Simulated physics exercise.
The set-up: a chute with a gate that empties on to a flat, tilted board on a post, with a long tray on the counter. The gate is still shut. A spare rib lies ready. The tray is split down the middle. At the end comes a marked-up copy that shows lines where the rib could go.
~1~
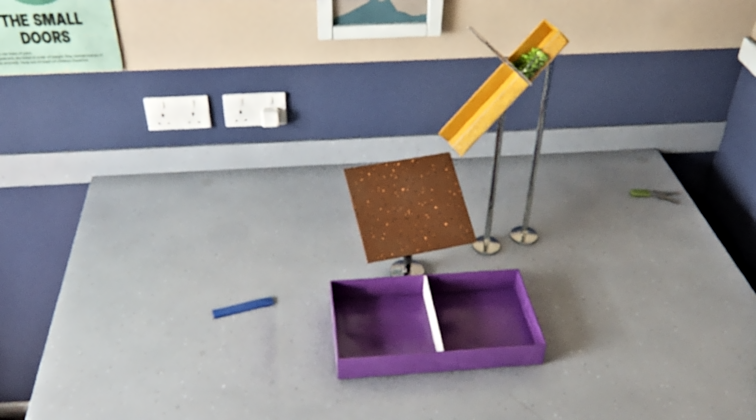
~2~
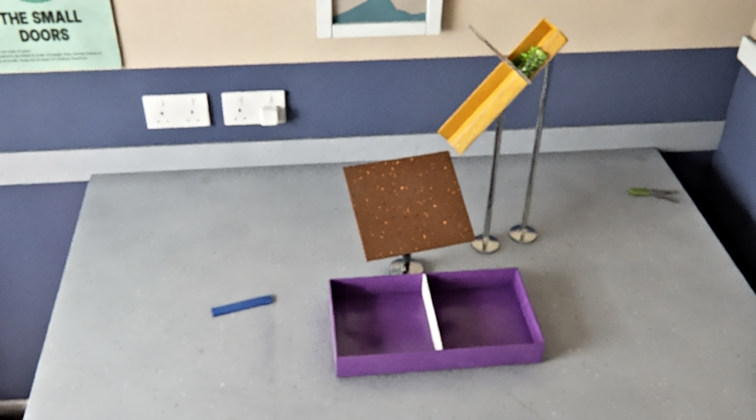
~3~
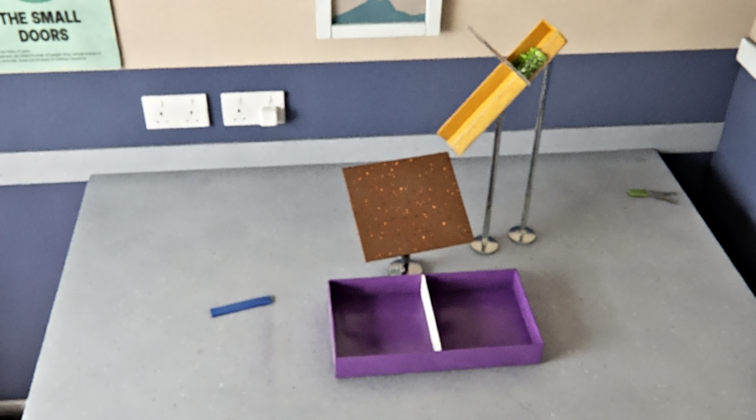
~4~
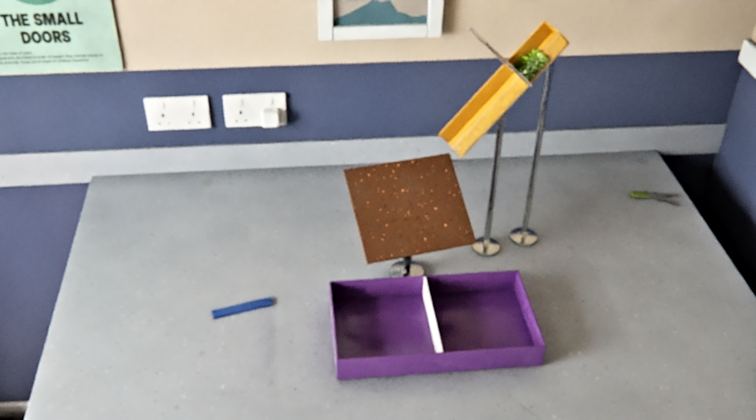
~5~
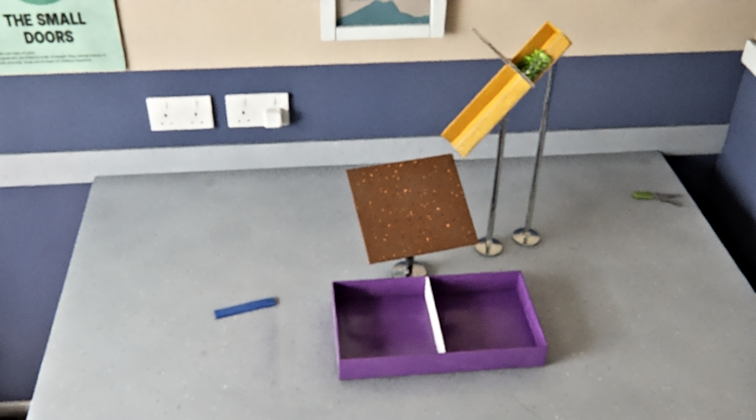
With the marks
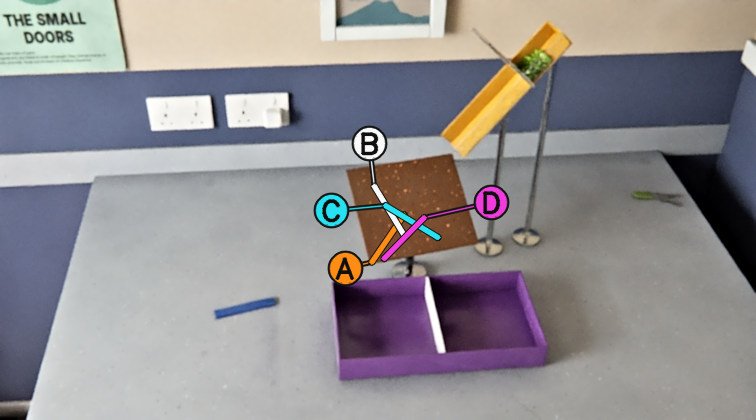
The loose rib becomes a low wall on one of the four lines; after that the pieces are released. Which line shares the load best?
Use line B.
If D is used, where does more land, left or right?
More lands on the left.
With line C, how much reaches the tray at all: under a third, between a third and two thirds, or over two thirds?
It is over two thirds.
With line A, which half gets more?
More lands on the left.
On the marked copy, line A from (404, 214) to (371, 262); line B from (374, 186) to (405, 237); line C from (385, 205) to (438, 237); line D from (424, 217) to (384, 258).
For line A, of what is caught, the larger part in the left half, roughly a quarter in the right.
For line B, of what is caught, roughly half in the left half, roughly half in the right.
For line C, of what is caught, roughly a quarter in the left half, the larger part in the right.
For line D, of what is caught, the larger part in the left half, roughly a quarter in the right.
